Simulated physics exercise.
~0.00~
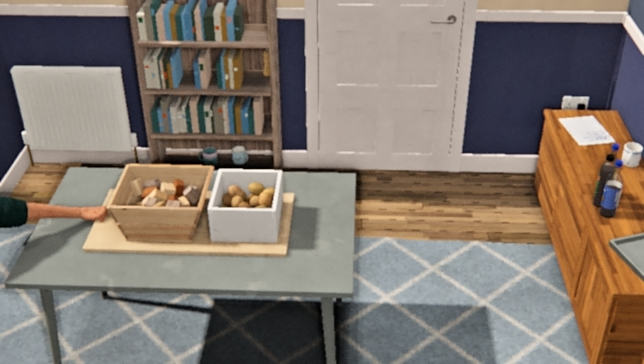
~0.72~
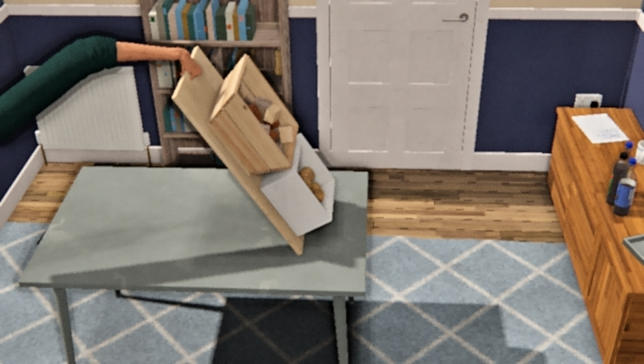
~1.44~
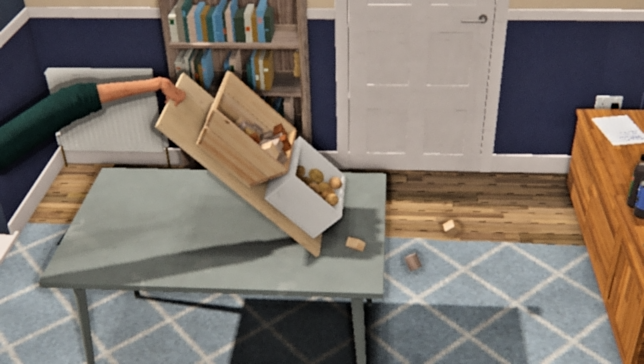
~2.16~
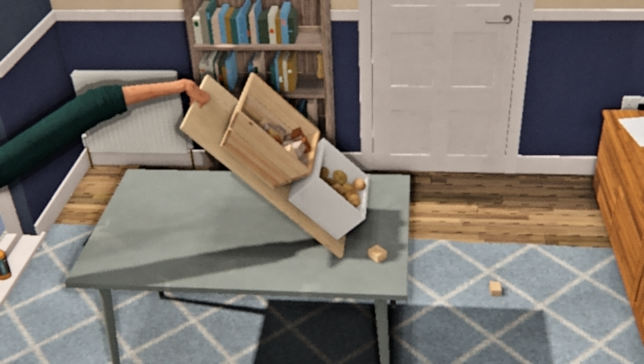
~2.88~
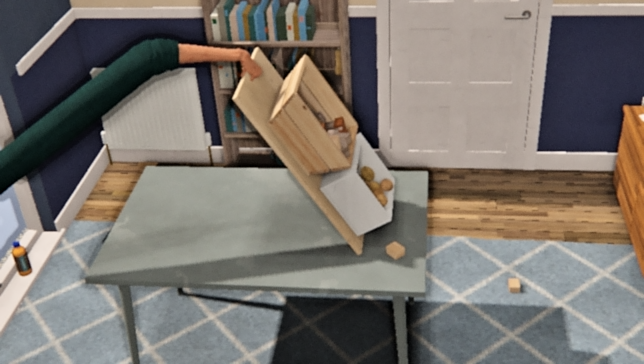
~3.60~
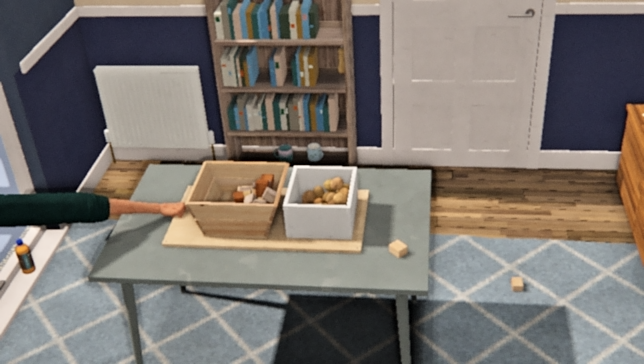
A green-sleeved arm reaches in from the left and grips a wooden board on a grey table, seen from slightly above in a room with a bookcase, a white door and a patterned blue rug. On the board sit a wooden box of blocks and, to its right, a white box of potatoes. The hand tips the board steeply up to the right, and a few blocks tumble out. It eases the board down partway, raises it again, then lowers it flat. The potatoes stay in their box, while one block rests on the table and another on the rug.
